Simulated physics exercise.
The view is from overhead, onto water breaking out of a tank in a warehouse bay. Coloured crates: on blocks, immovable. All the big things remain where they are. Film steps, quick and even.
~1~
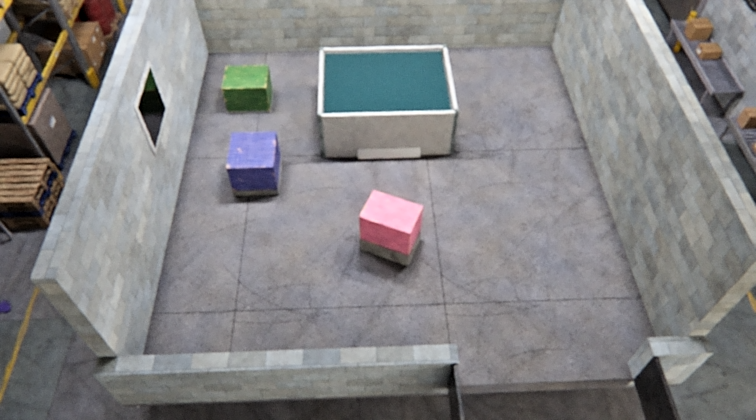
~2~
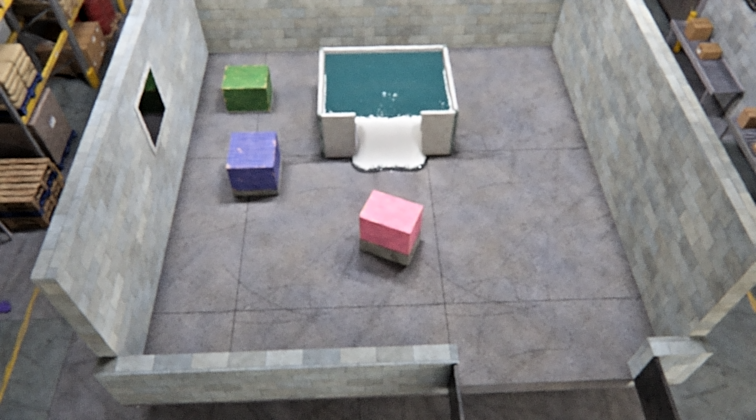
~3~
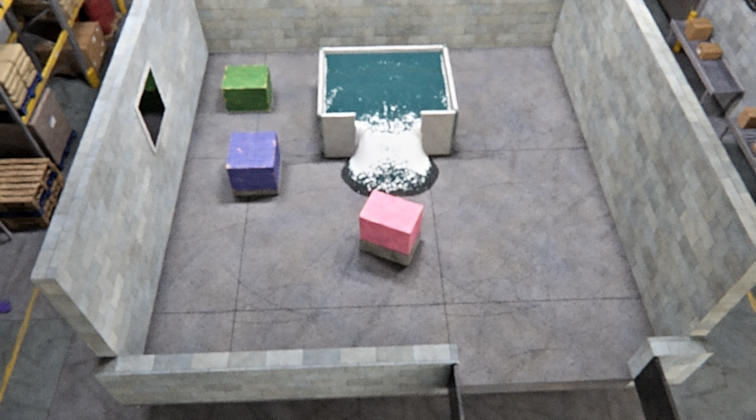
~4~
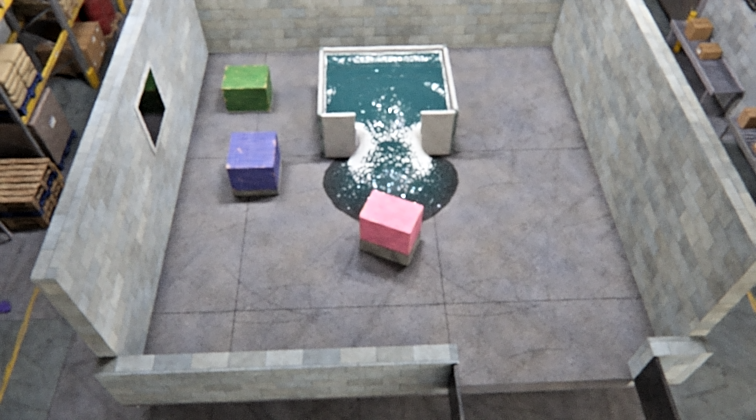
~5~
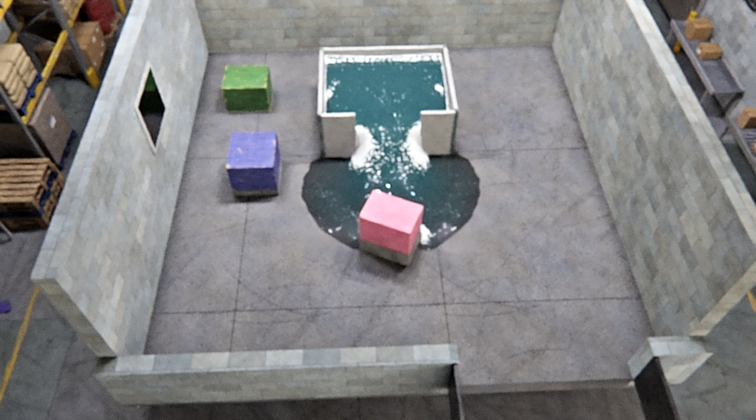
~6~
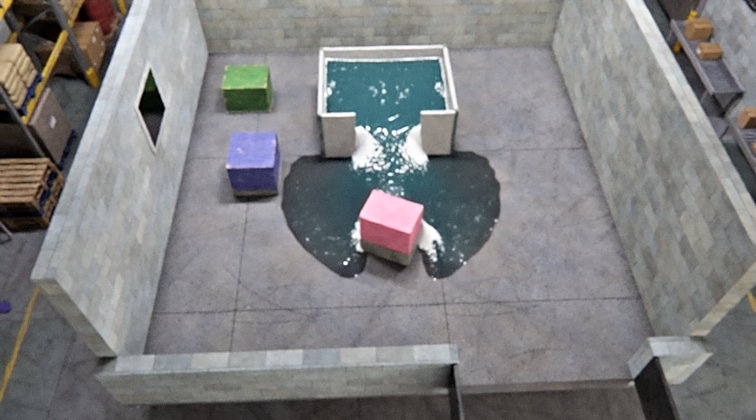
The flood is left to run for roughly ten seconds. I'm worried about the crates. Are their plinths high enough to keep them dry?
Well, the blue crate will stay dry, the pink crate will get wet, the green crate will get wet.
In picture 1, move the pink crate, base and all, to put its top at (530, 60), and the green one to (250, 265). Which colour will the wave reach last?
From the scene, I'd name the pink crate.
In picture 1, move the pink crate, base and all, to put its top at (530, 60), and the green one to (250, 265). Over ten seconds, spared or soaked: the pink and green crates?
As I see it - pink crate is left untouched, green crate gets submerged.
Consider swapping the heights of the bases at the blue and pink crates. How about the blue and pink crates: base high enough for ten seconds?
Well, the blue crate stays unflooded, and the pink crate gets reached.
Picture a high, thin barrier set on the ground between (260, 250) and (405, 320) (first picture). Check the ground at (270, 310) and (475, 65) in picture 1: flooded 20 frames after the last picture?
As listed: No water, not flooded.
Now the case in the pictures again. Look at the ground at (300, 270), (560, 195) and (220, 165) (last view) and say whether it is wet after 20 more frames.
Going through them in order, I'd say drenched, drenched and clear.
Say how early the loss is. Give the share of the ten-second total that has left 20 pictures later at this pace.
Roughly 35 percent of it.
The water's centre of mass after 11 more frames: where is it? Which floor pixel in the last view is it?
Around (392, 186).
A moment on, water covers 30 % of the floor; the blue crate water round its plinth, the pink crate water round its plinth, the green crate not reached.
Next, water covers 45 % of the floor; the blue crate water round its plinth, the pink crate water round its plinth, the green crate not reached.
Then, water covers 50 % of the floor; the blue crate water round its plinth, the pink crate water round its plinth, the green crate not reached.
Later, water covers 70 % of the floor; the blue crate water round its plinth, the pink crate water round its plinth, the green crate water round its plinth.
In the end, water covers 95 % of the floor; the blue crate stayed above the water, the pink crate was topped, the green crate was topped.
